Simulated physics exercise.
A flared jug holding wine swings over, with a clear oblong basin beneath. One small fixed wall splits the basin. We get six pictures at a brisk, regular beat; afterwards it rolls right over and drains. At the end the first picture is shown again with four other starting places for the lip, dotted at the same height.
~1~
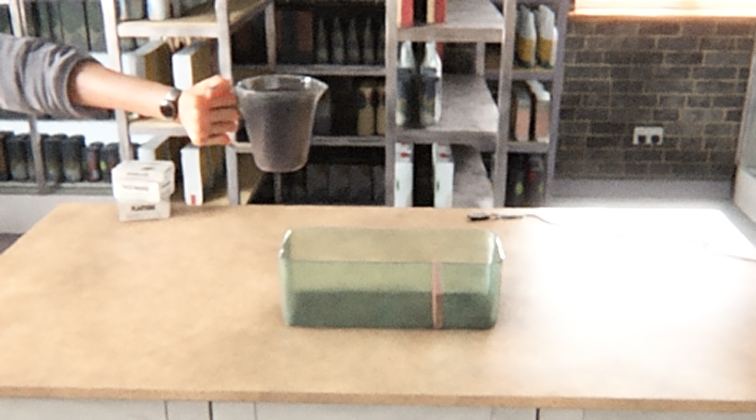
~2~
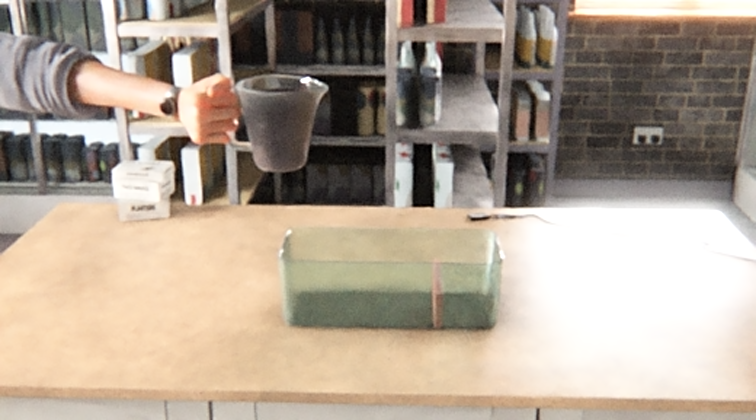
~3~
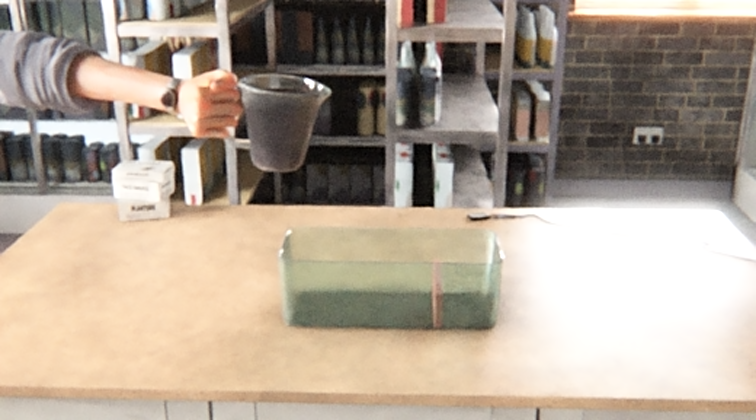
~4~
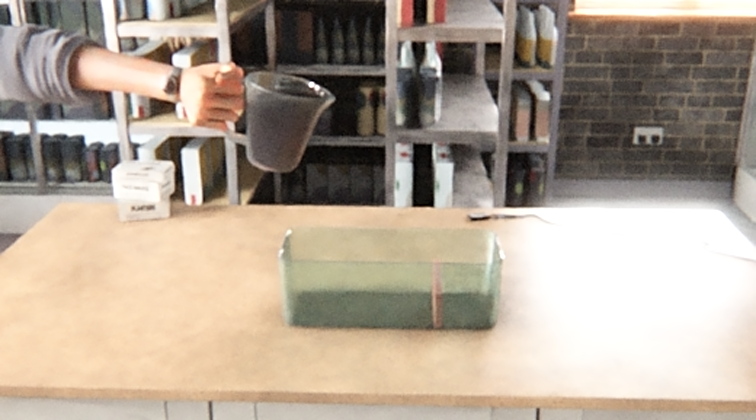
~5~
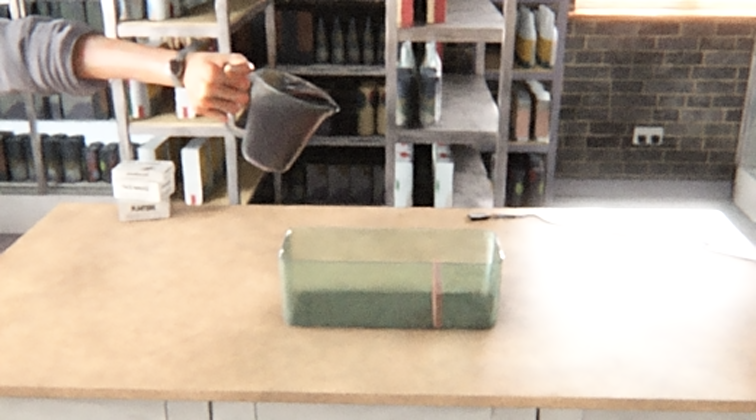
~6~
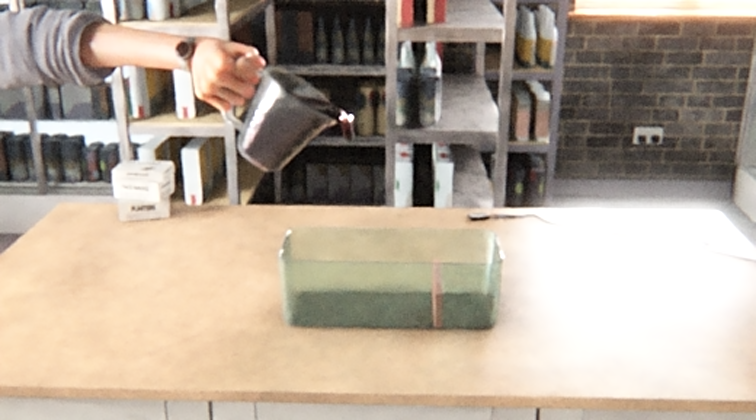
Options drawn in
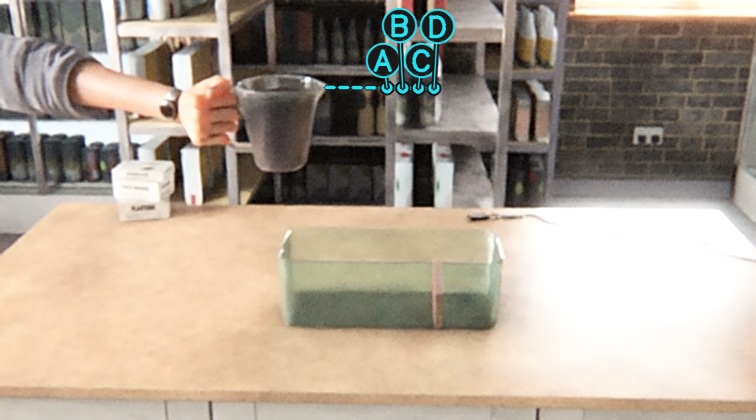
Above a clear oblong basin, a hand tilts a jug until dark liquid passes its lip.
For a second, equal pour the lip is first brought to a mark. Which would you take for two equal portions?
It is A.
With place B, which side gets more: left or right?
The right side.
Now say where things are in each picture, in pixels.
Upright, lip at (326, 87); basin from (284, 323) to (496, 327); top of the wall at (438, 276); nothing has left yet, in the first picture.
Upright, lip at (327, 88); nothing has left yet, in the second picture.
Tipped about 6°, lip at (330, 92); nothing has left yet, in the third picture.
Tipped about 14°, lip at (334, 99); nothing has left yet, in the fourth picture.
Tipped about 24°, lip at (338, 109); nothing has left yet, in the fifth picture.
Tipped about 35°, lip at (340, 121); wine is over the lip, down to (352, 137), in the sixth picture.
In cyan, A at (387, 87); B at (402, 88); C at (418, 88); D at (433, 88).
Choosing A, about 48 % ends left of the wall and 51 % right of it.
Choosing B, about 25 % ends left of the wall and 73 % right of it.
Choosing C, about 31 % ends left of the wall and 64 % right of it; 5 % is lost outside.
Choosing D, about 30 % ends left of the wall and 68 % right of it.
